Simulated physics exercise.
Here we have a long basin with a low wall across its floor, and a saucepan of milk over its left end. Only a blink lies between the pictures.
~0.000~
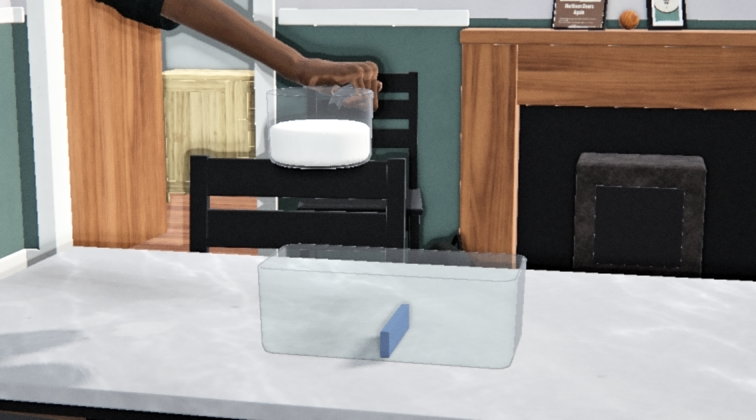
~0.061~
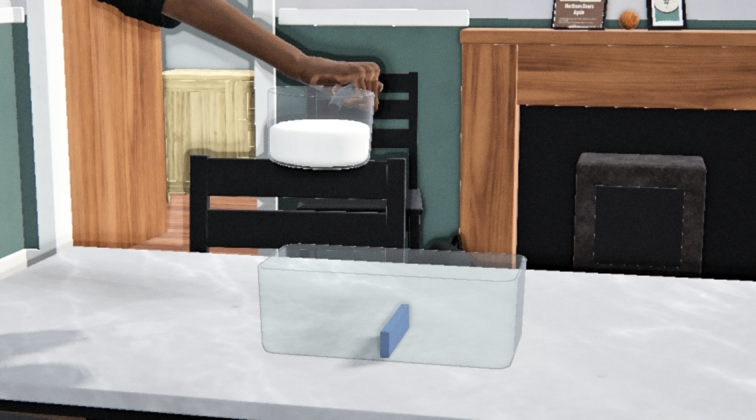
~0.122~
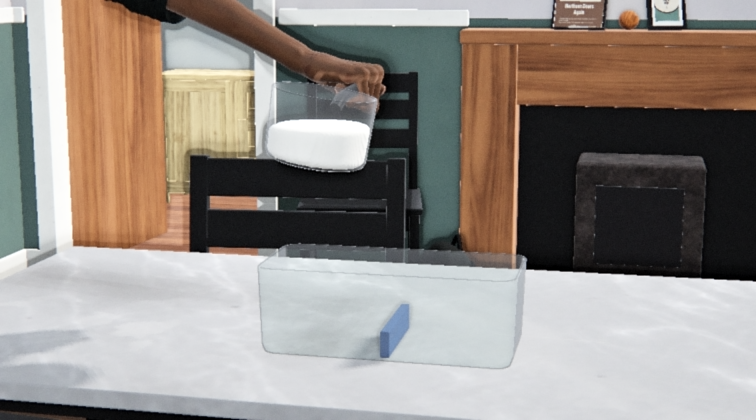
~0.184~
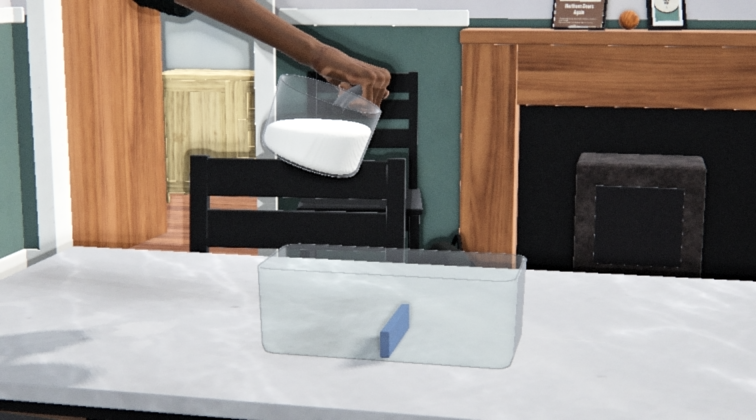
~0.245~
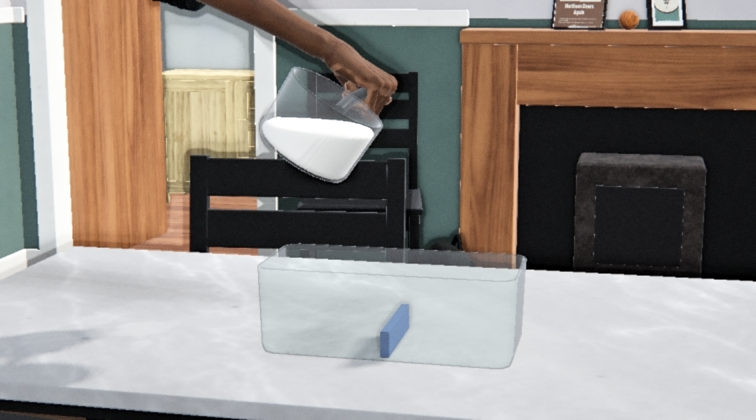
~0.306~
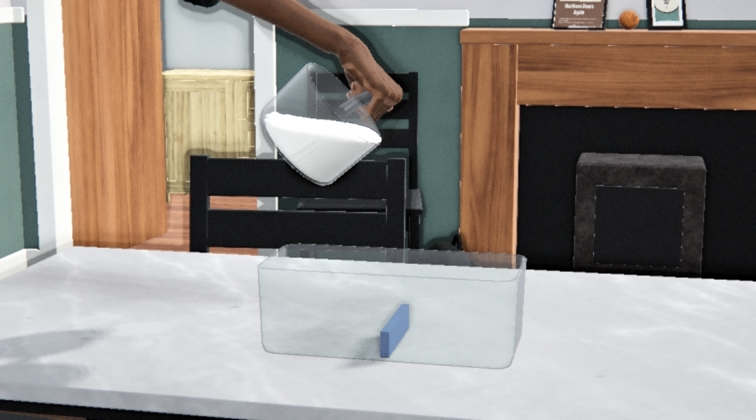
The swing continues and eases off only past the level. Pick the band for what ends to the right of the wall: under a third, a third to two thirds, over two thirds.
The share right of the wall is more than two thirds.
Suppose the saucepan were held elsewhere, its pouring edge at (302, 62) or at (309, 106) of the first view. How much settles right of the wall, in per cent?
The first gives 10 %, the second 10 %.
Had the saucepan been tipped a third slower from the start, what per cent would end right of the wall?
About 90 per cent.
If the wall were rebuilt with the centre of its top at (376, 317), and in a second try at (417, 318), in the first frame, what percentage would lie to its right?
Near 85 % and 55 %.
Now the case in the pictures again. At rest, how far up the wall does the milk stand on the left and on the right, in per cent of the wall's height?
Left about 10, right about 70.
A moment on, the saucepan is tipped on its side and 44 per cent is still to pour, 0 is left of the wall and 11 right of it.
Next, the saucepan is tipped on its side and 19 per cent is still to pour, 4 is left of the wall and 62 right of it.
Then the saucepan is tipped on its side and 6 per cent is still to pour, 8 is left of the wall and 78 right of it.
Later the saucepan is tipped on its side and 2 per cent is still to pour, 9 is left of the wall and 85 right of it.
At rest 12 per cent lies left of the wall, 86 right of it and 1 outside.
